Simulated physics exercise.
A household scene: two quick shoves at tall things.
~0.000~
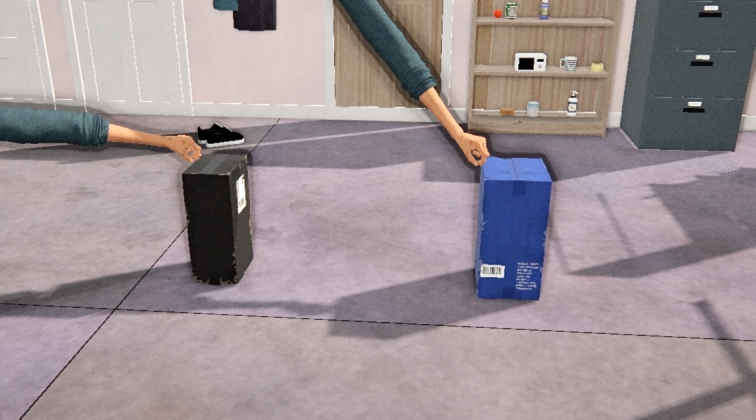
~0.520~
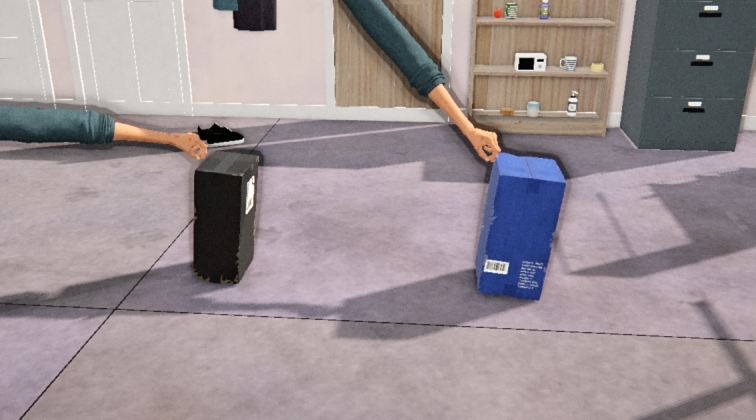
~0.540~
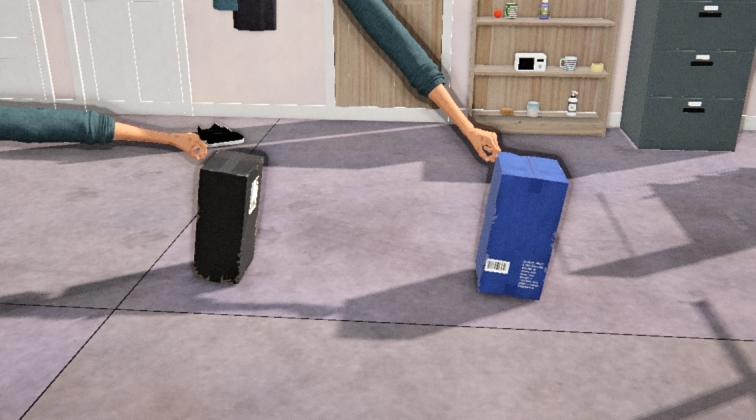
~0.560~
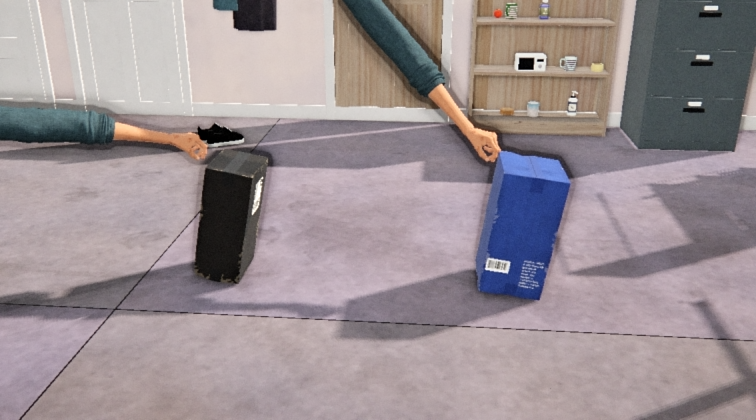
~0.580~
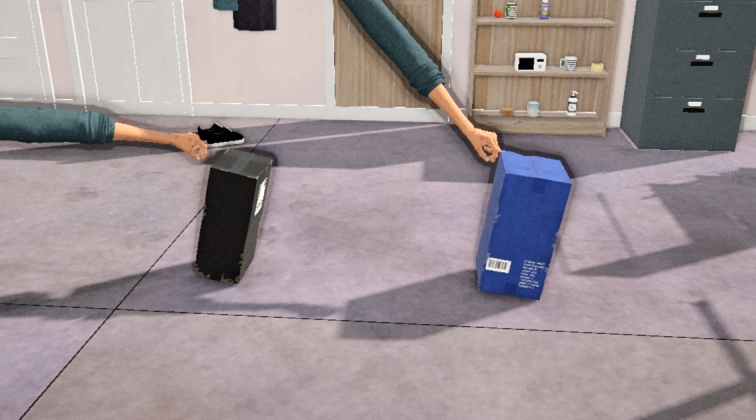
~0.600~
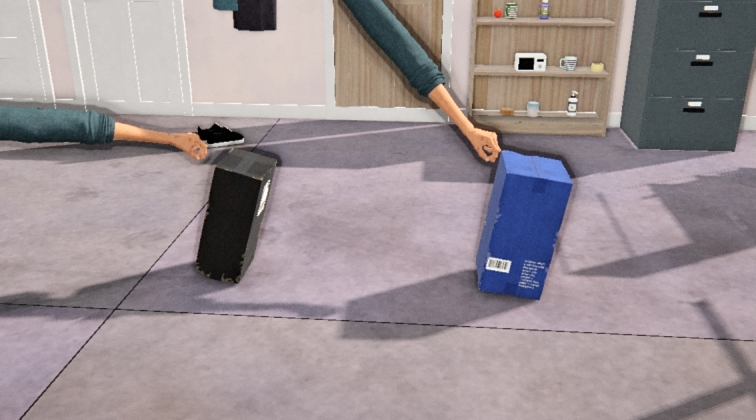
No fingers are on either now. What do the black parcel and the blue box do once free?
In order: The black parcel fails to right itself, the blue box steadies itself.
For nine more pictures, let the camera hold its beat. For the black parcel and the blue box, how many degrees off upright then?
It would show 35° and 4°.
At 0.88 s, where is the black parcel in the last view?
Centre estimate: (270, 223).
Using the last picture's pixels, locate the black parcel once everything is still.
Somewhere around pixel (302, 254).
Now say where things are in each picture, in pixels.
Black parcel (220, 219) upright; blue box (510, 228) upright, in the first picture.
Black parcel (226, 217) 6° off upright; blue box (517, 226) 6° off upright, in the second picture.
Black parcel (229, 217) 9° off upright; blue box (518, 225) 7° off upright, in the third picture.
Black parcel (231, 216) 11° off upright; blue box (519, 225) 8° off upright, in the fourth picture.
Black parcel (233, 216) 13° off upright; blue box (520, 225) 8° off upright, in the fifth picture.
Black parcel (236, 216) 16° off upright; blue box (520, 225) 9° off upright, in the sixth picture.
After 0.88 s, black parcel 48° off upright near (270, 223); blue box 3° off upright near (507, 226).
At rest (3.5 s), the black parcel goes down on its side, near (302, 254); the blue box returns to its base, near (510, 228).
